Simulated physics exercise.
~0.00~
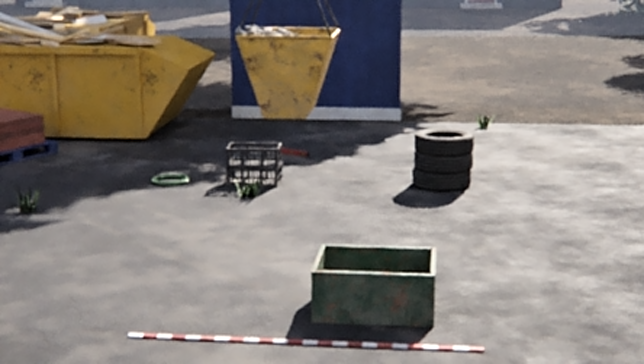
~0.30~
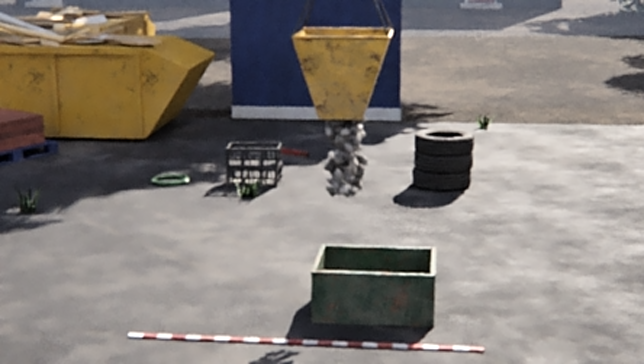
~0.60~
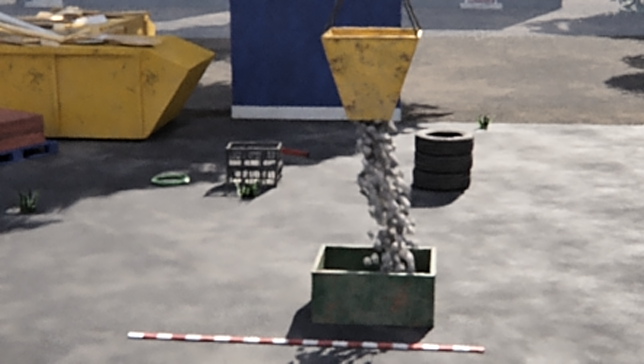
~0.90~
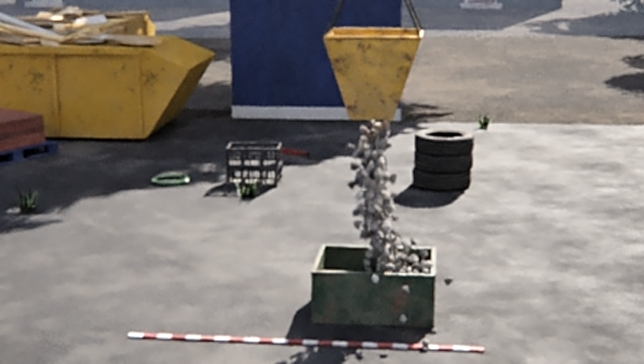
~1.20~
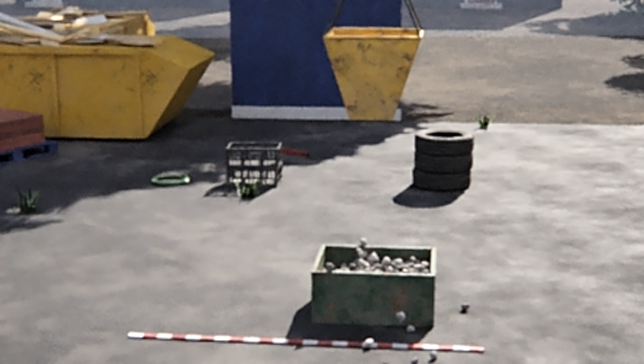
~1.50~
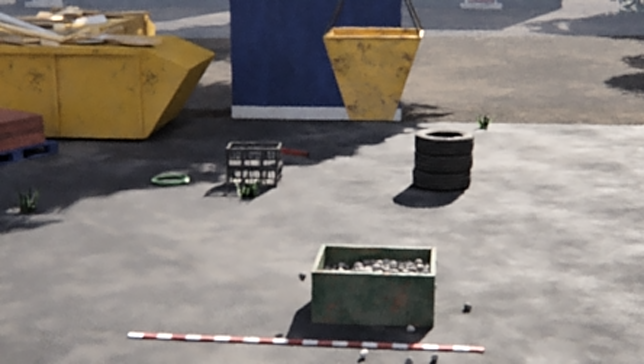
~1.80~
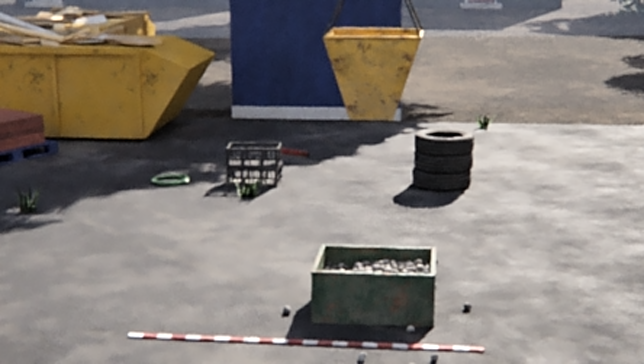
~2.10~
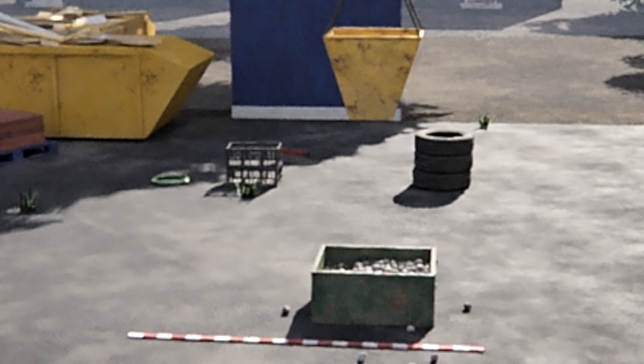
A yellow skip hangs from cables over a sunlit grey yard, seen from slightly above by a still camera. Below it stands an open dark green bin behind a red and white striped staff, with a black crate, a stack of black tyres, a blue wall and a larger yellow skip full of planks farther back. The hanging skip moves rightwards and pours a stream of grey cobbles from its bottom. The stream reaches the bin and heaps up inside while the skip comes to rest. Finally nearly all the stones lie settled in the bin, with a few scattered on the ground around it.
